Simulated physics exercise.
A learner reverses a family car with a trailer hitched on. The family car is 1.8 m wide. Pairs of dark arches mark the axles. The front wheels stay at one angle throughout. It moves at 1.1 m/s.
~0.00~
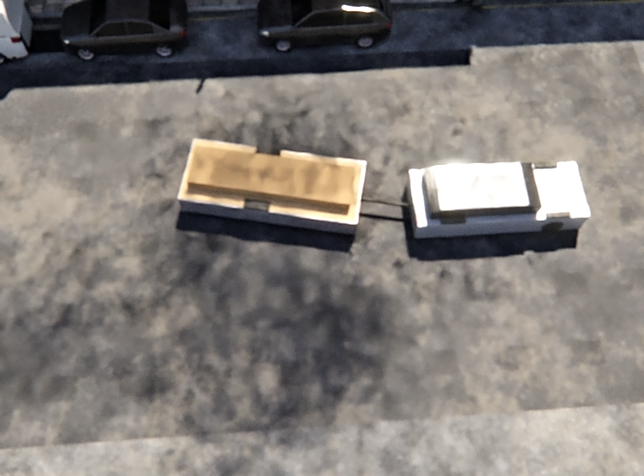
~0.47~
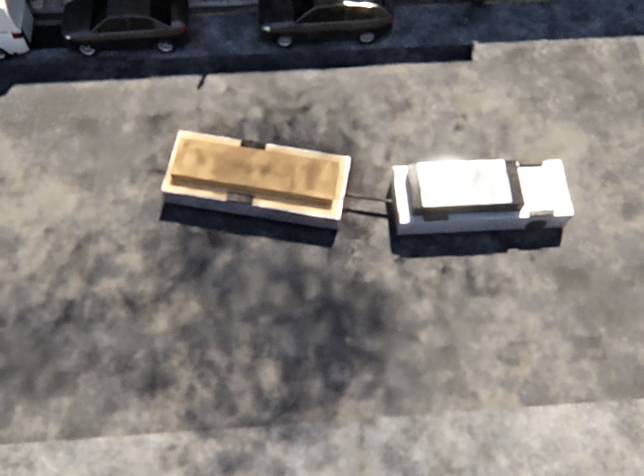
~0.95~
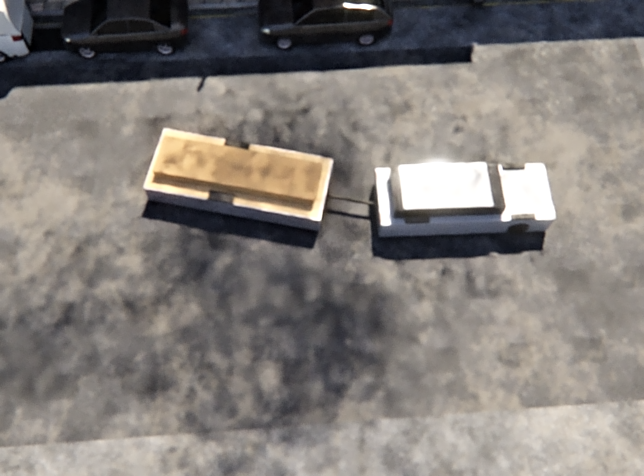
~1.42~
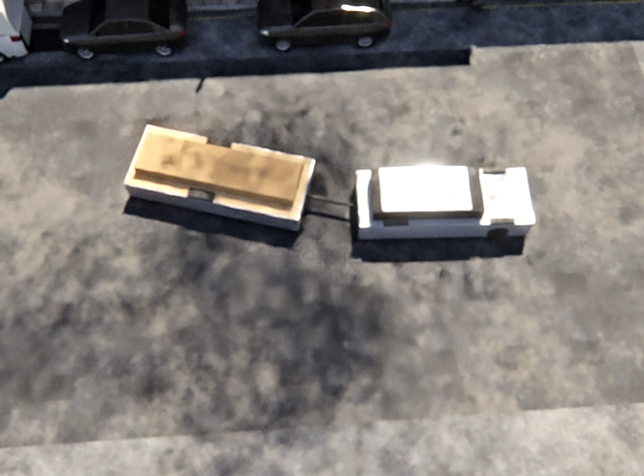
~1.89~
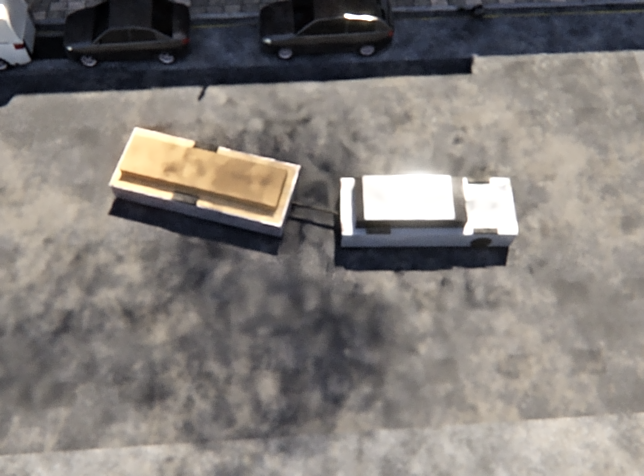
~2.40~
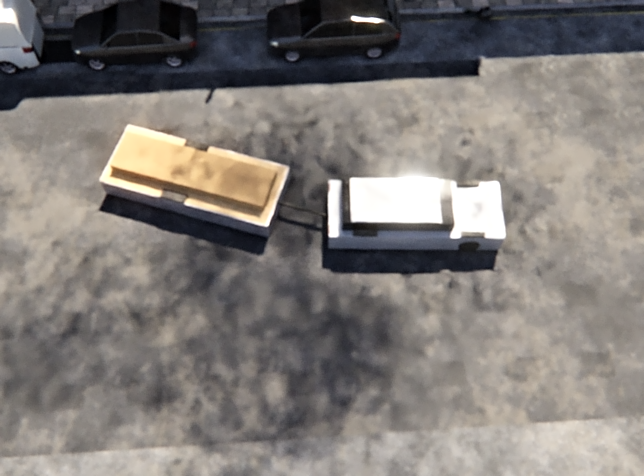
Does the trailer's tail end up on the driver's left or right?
The trailer ends up on the car's left-hand flank.
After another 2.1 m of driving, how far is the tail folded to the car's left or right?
About 20° to the car's left.
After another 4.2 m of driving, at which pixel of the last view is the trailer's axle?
Near (72, 123).
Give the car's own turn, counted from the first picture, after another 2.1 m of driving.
Some 8°.
By 4.3 s, the tail is 21° to the car's left, the car has turned 7° and the trailer's axle is at (124, 150) of the last picture.
By 6.2 s, the tail is 29° to the car's left, the car has turned 10° and the trailer's axle is at (72, 123) of the last picture.
By 8.1 s, the tail is 42° to the car's left, the car has turned 13° and the trailer's axle is at (37, 91) of the last picture.
By 10.1 s, the tail is 60° to the car's left, the car has turned 17° and the trailer's axle is at (23, 60) of the last picture; it has jack-knifed.
